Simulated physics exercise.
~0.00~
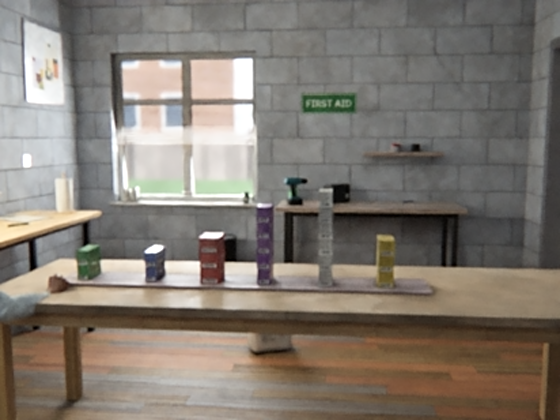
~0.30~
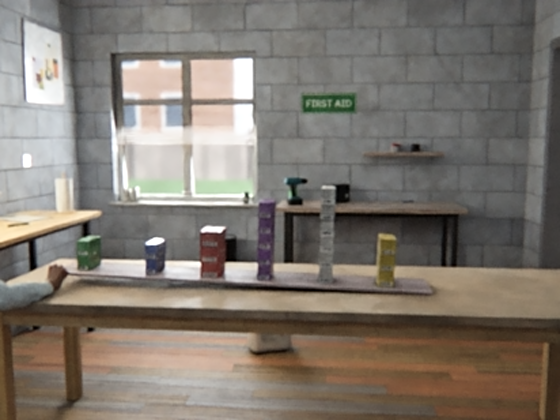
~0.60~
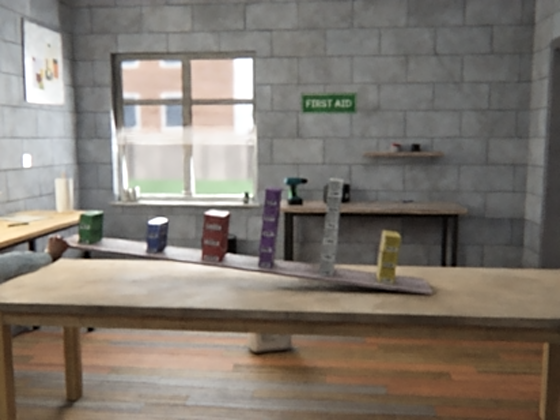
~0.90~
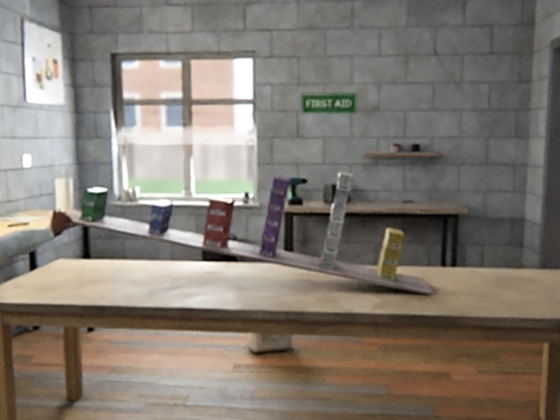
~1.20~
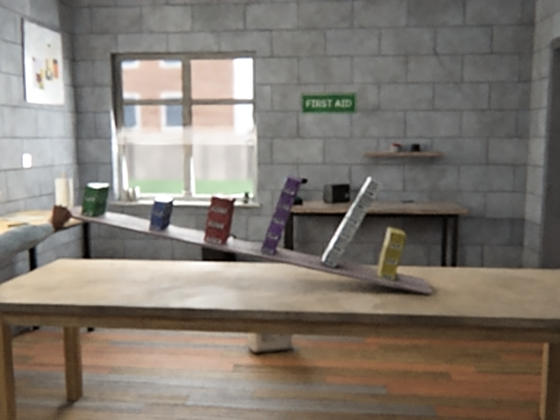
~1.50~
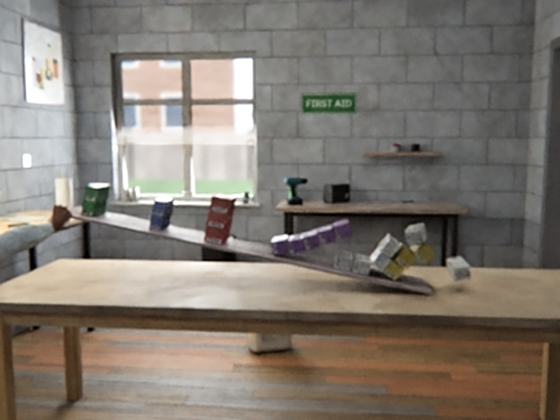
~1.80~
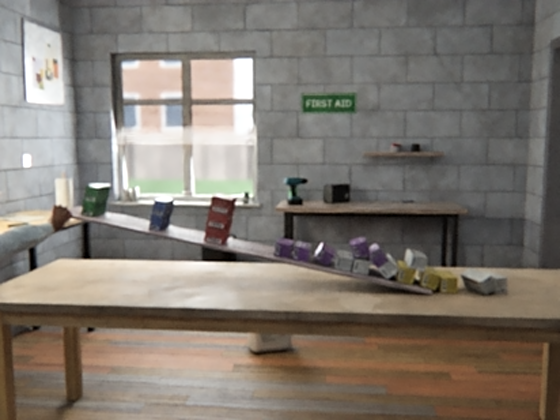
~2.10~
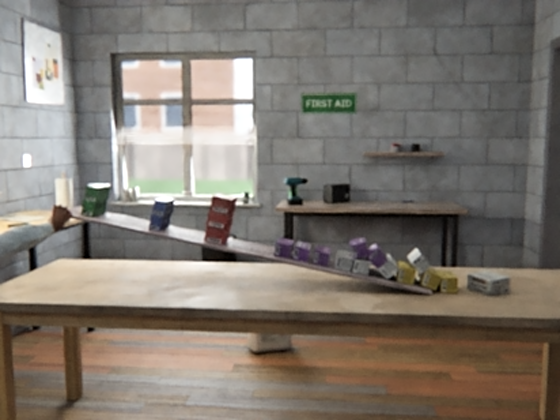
Board of stacked packets being raised at its left end by a hand, purple, pale and yellow columns toppling right, others staying upright.
